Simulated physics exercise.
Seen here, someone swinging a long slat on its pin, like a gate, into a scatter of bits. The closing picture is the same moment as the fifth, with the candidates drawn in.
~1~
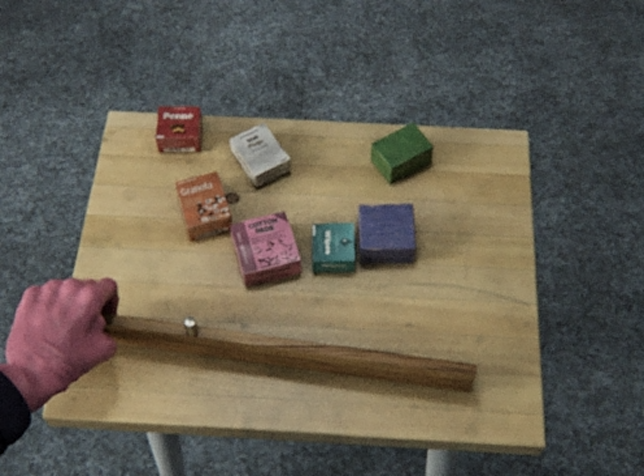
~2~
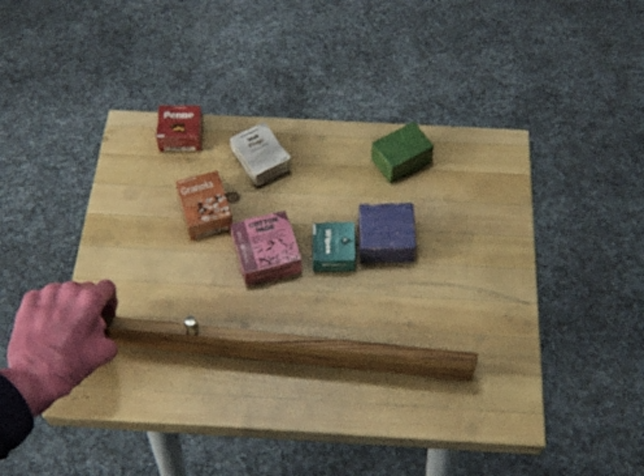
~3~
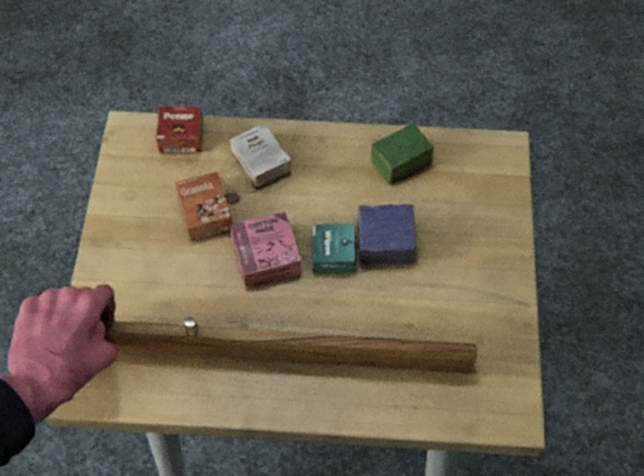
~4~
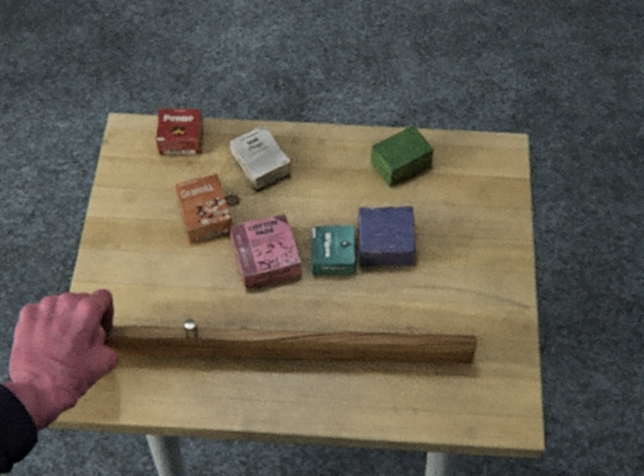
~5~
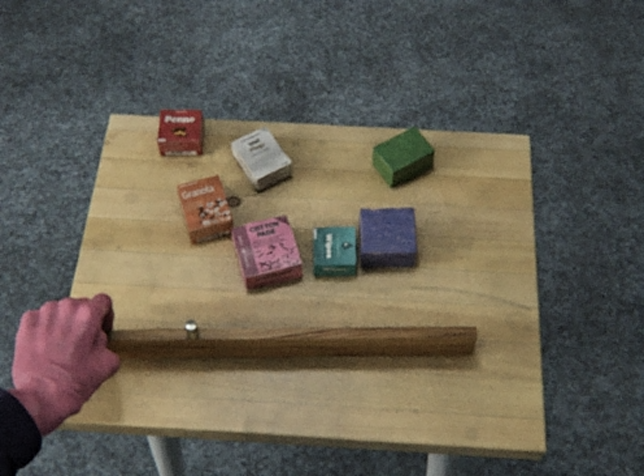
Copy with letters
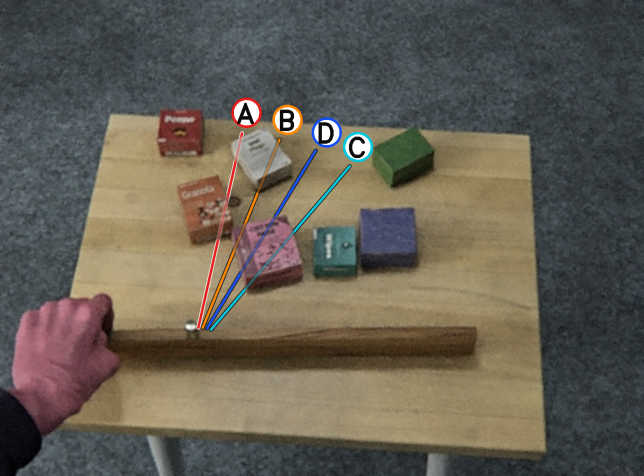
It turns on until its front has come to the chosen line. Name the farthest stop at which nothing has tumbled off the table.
At A, and not beyond.
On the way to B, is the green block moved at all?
By then, no.
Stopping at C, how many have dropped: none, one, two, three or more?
The count is none.
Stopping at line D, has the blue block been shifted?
Yes.
On the copy, A at (221, 225); B at (244, 228); C at (284, 244); D at (264, 234).
On A. First, arm (320, 268); blue block (373, 220); turquoise box (328, 247).
Then, arm (269, 224); white box (233, 149); blue block (286, 165).
Finally, arm (222, 209); red packet (124, 115); white box (155, 144); nothing has fallen.
By contrast, B is safe but short; C is safe but short; D is safe but short.
